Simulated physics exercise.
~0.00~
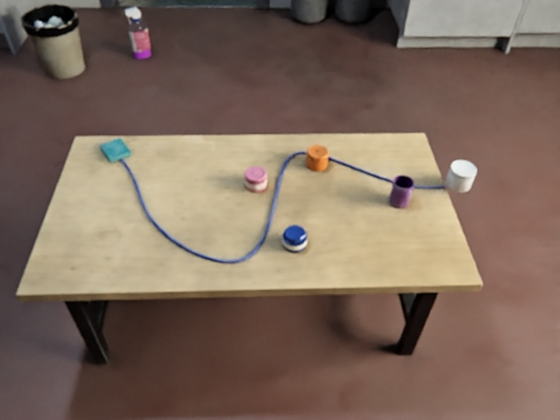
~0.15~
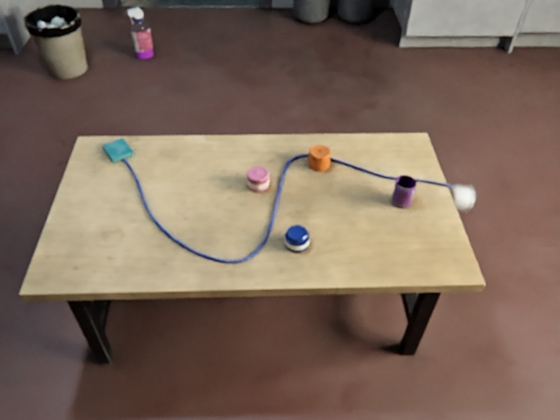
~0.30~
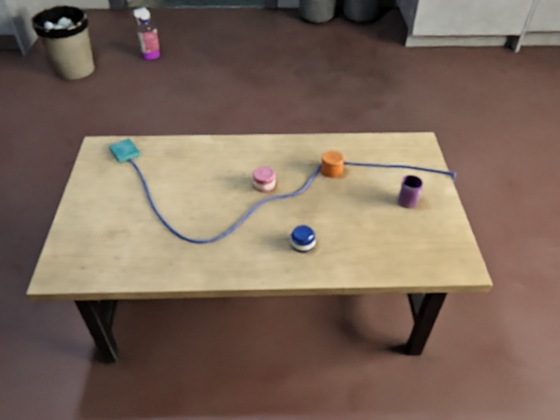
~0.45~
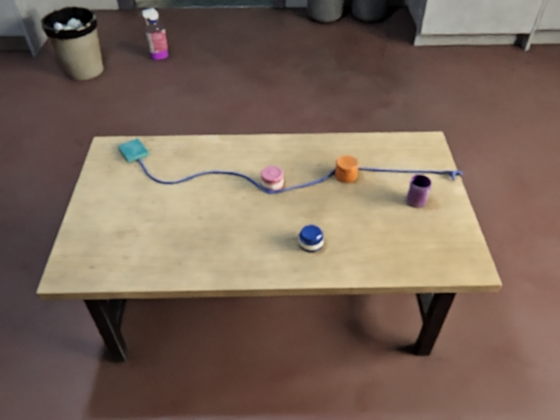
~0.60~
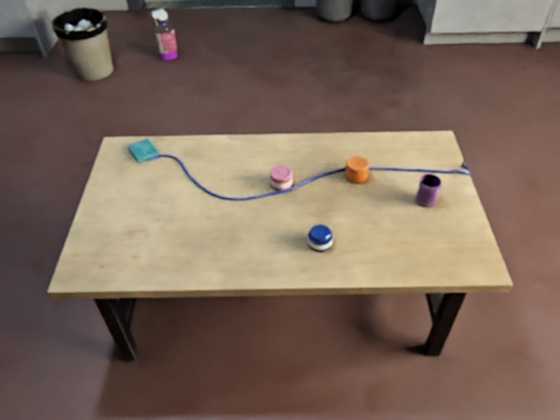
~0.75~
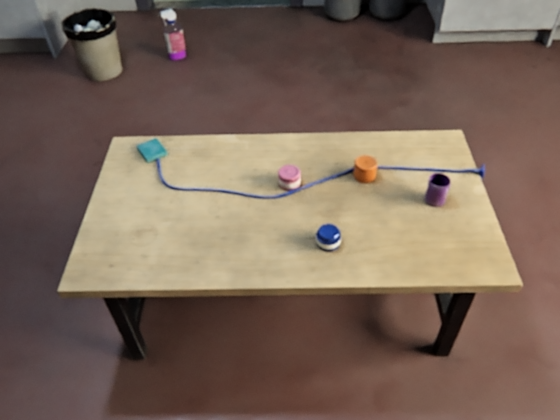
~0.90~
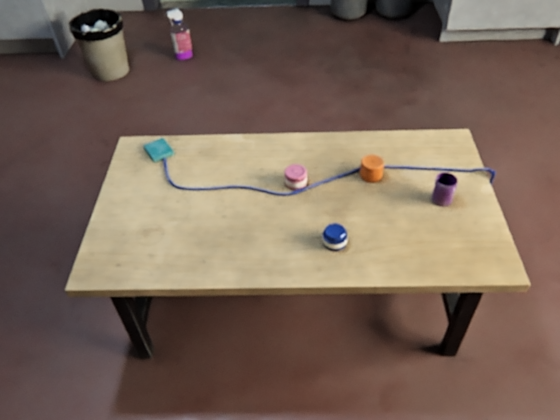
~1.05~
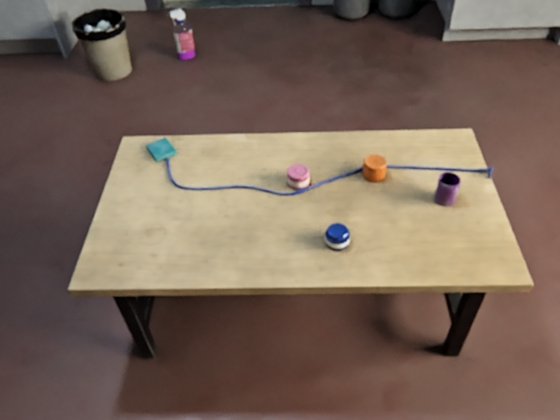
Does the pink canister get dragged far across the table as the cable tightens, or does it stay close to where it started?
The pink canister stays close to where it started. The cable comes to rest against it but hardly shifts it.
